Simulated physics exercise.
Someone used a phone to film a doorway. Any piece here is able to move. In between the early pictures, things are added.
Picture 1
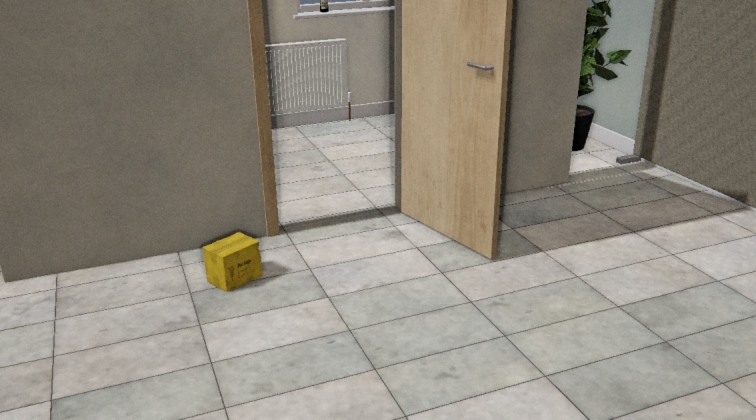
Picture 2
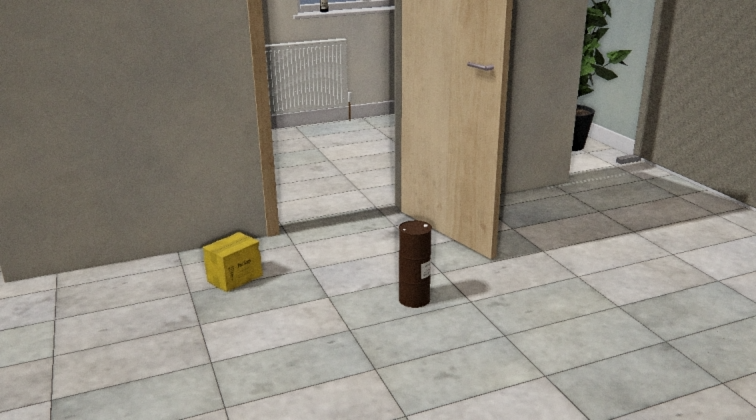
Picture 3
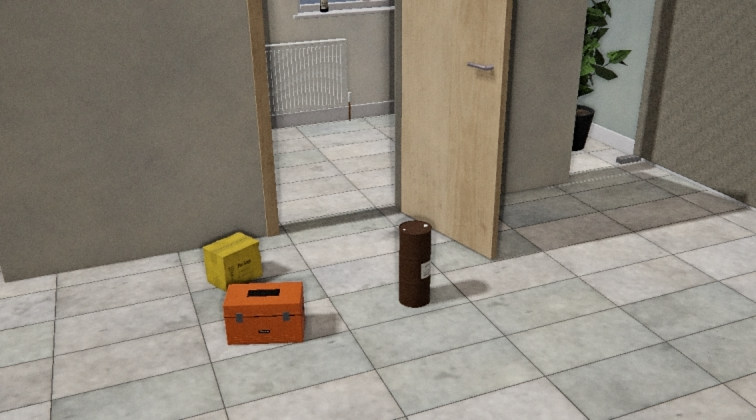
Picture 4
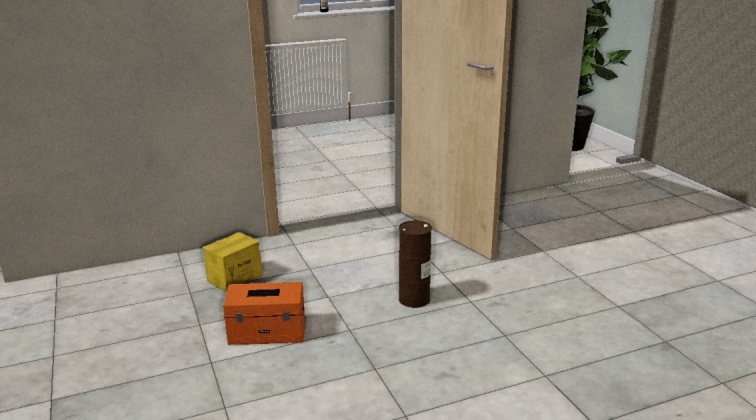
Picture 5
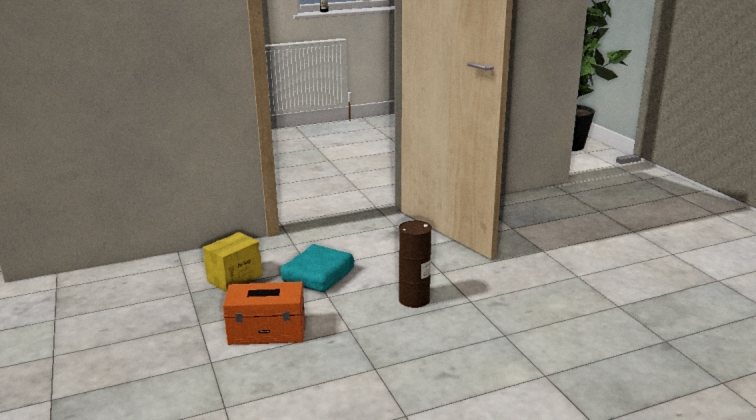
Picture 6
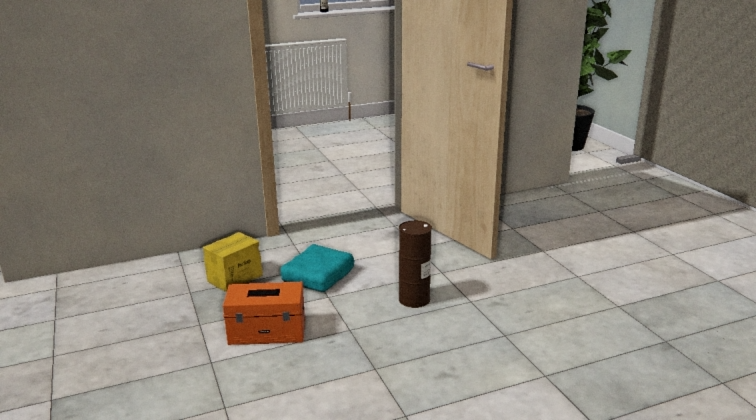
A brown canister appeared on the tiled floor near a yellow box and a wide-open door, then an orange toolbox and later a turquoise cushion showed up, while everything else stayed still.
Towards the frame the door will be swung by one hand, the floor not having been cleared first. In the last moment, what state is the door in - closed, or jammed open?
I expect the door will meet its frame.
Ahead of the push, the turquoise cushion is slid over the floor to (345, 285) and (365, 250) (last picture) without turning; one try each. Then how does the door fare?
Door, in order of tries: Fully closed, obstructed.
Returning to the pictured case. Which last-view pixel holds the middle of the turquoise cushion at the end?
End point in the final view: About (286, 265).
Then, 1.00 s on from there, door 81° open.
Then, 1.80 s on from there, door 49° open.
Then, 2.10 s on from there, door 37° open; turquoise cushion shifted a little near (298, 266).
Then, 2.60 s on from there, door 18° open; turquoise cushion shifted a little near (286, 266); yellow box shifted a little.
In the end, door 0° open; moved from the start, turquoise cushion; the other 3 unmoved. At the end, from the last picture's camera, turquoise cushion near (286, 266).
